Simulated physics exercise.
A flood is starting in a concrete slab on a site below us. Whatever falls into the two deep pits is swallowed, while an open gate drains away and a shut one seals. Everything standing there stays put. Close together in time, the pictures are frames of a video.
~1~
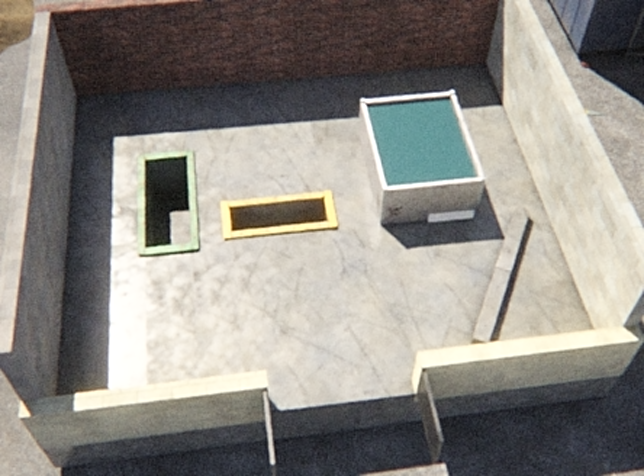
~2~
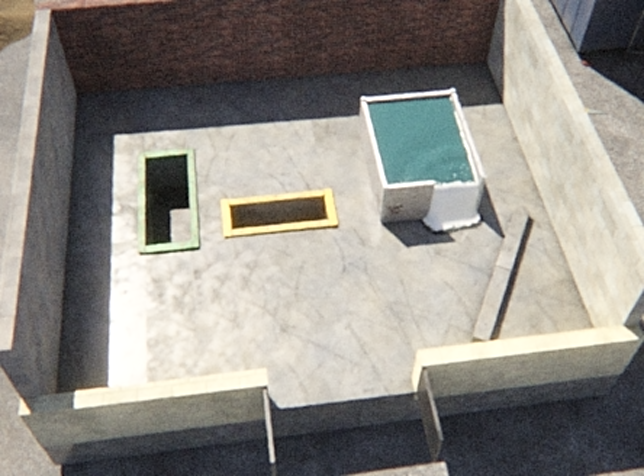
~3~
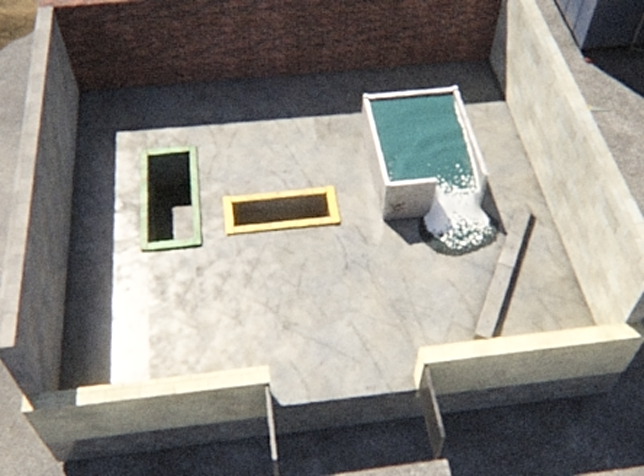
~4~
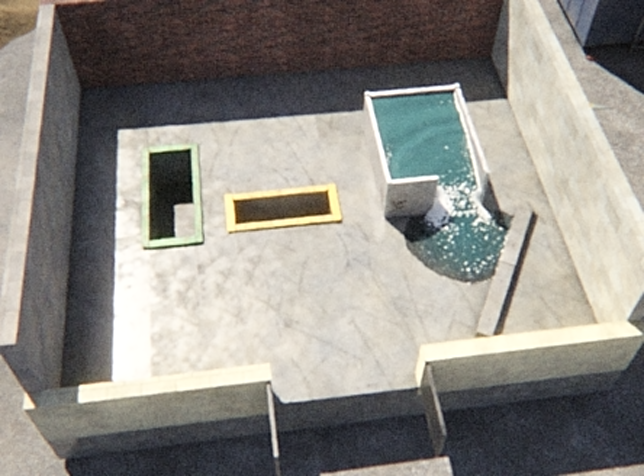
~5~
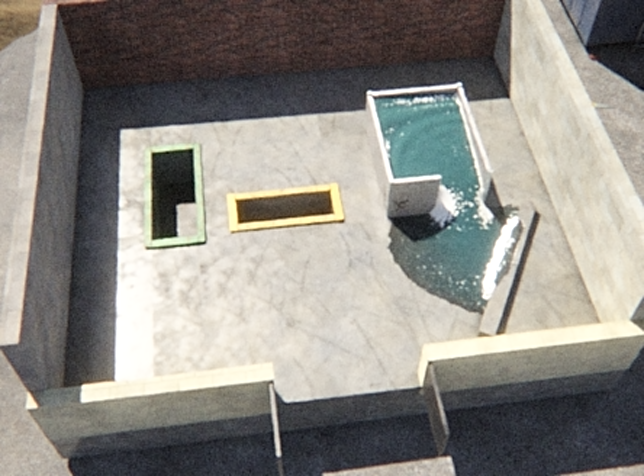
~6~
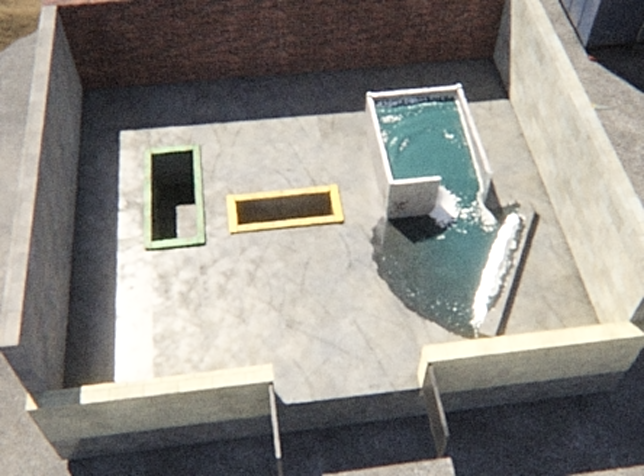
Water bursts from the front of a white-walled tank inside a walled concrete yard, first as a small white spill at its base. It spreads forward in a widening, foamy green pool, then meets the slanted beam on the right and churns white along it while the pool widens leftward.
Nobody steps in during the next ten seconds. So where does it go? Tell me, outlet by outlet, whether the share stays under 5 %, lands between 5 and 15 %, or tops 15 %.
At the end, the gate accounts for a substantial part - beyond fifteen per cent. The yellow pit accounts for a negligible part - below five per cent. The green pit accounts for a negligible part - below five per cent.
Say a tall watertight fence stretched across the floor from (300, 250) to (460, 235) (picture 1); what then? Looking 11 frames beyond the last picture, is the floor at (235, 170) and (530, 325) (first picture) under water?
Spared, then swamped.
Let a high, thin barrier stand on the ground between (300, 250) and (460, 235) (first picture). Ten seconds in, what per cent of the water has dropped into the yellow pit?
I'd put the yellow pit at roughly 8 %.
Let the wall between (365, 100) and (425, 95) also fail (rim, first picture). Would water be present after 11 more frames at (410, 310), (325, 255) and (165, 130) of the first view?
Taking them in order, I'd say not reached, not reached and swamped.
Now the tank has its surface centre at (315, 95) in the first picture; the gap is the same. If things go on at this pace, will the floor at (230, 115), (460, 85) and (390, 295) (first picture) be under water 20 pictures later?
Looking at all three, I'd call them bone dry, bone dry, swamped.
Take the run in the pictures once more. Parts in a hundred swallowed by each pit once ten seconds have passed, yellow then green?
In the order asked: 0 percent and 0 percent.
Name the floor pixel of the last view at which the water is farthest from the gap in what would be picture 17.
Close to (242, 393).
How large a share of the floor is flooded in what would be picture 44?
Roughly 50 percent.
A moment on, water covers 20 % of the floor; the gate 0 %, the yellow pit 0 %, the green pit 0 %.
Next, water covers 25 % of the floor; the gate 3 %, the yellow pit 0 %, the green pit 0 %.
Then, water covers 40 % of the floor; the gate 11 %, the yellow pit 0 %, the green pit 0 %.
Later, water covers 50 % of the floor; the gate 21 %, the yellow pit 0 %, the green pit 0 %.
In the end, water covers 70 % of the floor; the gate 29 %, the yellow pit 0 %, the green pit 0 %.
